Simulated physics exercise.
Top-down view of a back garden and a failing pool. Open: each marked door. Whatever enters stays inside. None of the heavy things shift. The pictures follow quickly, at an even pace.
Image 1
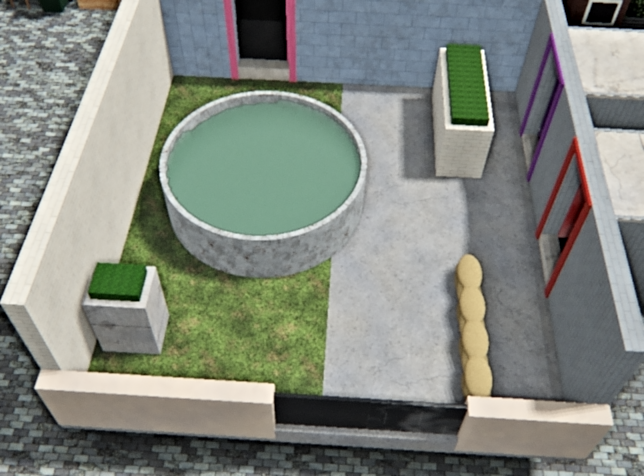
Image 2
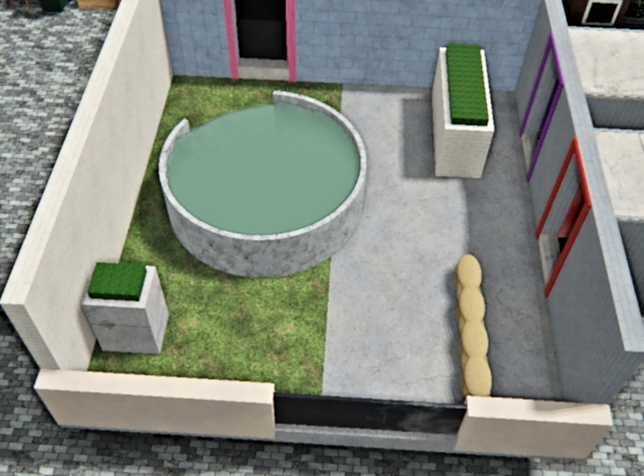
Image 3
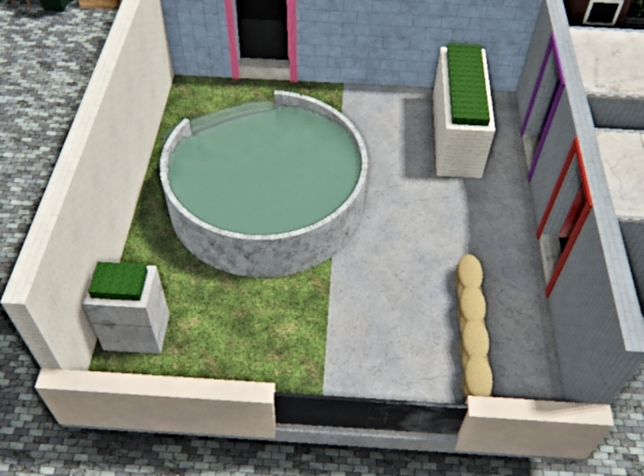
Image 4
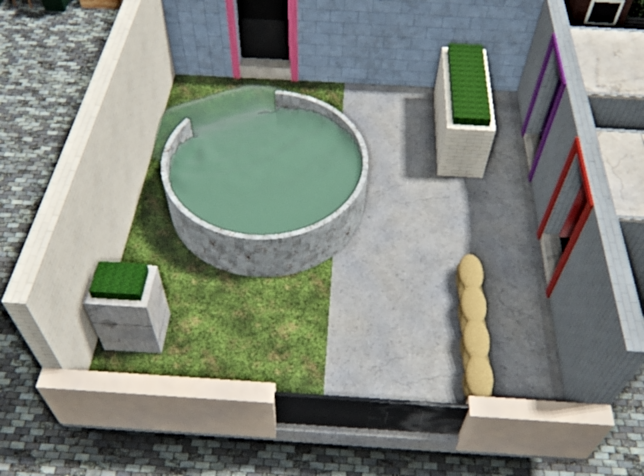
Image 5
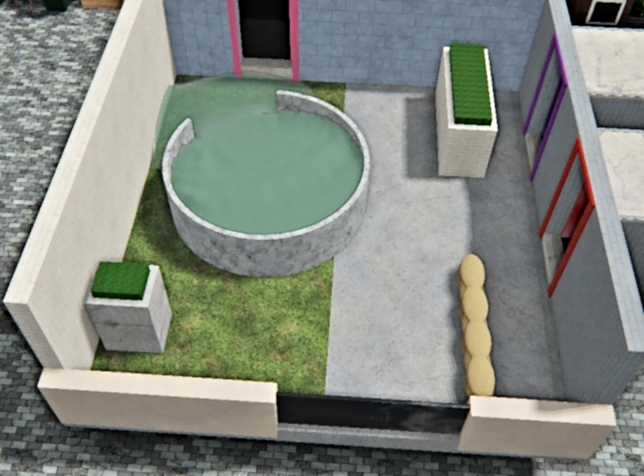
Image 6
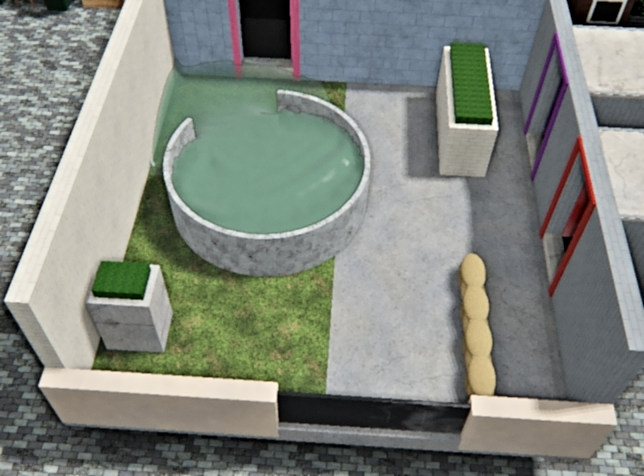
At first, still green water fills a round stone pool on the grass of a walled back garden. A section of the pool's far wall is then missing, and water pours out through the gap, spreading over the grass to the left wall and the blue wall behind.
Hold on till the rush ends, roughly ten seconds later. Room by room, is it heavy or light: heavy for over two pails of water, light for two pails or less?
Outcome: The purple door will not count as flooded. The pink door will count as flooded. The red door will not count as flooded.
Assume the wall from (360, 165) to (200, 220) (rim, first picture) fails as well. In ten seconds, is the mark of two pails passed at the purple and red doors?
Well, the purple crosses the threshold, and the red crosses the threshold.
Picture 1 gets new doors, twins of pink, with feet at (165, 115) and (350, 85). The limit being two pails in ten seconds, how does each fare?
Lab note, doors in listed order: Over the limit, under the limit.
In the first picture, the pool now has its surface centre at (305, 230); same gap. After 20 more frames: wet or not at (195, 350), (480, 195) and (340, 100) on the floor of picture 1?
First one stays unwetted, next one stays unwetted, last one gets inundated.
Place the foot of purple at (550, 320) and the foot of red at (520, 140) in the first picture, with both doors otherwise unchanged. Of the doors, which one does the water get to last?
The flood gets to the one in purple after all the others.
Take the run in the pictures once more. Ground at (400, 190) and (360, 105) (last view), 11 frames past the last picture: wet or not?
Point one: Unflooded. Point two: Swamped.
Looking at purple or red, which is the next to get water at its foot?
Answer: The one in purple.
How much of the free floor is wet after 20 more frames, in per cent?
I make it 50 per cent.
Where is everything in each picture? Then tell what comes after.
In the first frame, still water in the pool at (264, 163).
In the second frame, water pours out on the pool's far side and has run to a hidden place.
In the third frame, water pours out on the pool's far side and has run to a hidden place.
In the fourth frame, water pours out on the pool's far side and has run to a hidden place.
In the fifth frame, water pours out on the pool's far side and has run to (292, 80).
In the sixth frame, the front is at (178, 74), out from the gap on the pool's far side.
A moment on, water covers 20 % of the floor; the purple door not reached, the pink door under two buckets in, the red door not reached.
Next, water covers 25 % of the floor; the purple door not reached, the pink door far over two buckets in, the red door not reached.
Then, water covers 50 % of the floor; the purple door not reached, the pink door far over two buckets in, the red door not reached.
Later, water covers 95 % of the floor; the purple door wet at the sill, nothing in, the pink door far over two buckets in, the red door wet at the sill, nothing in.
In the end, water covers 95 % of the floor; the purple door wet at the sill, nothing in, the pink door far over two buckets in, the red door wet at the sill, nothing in.
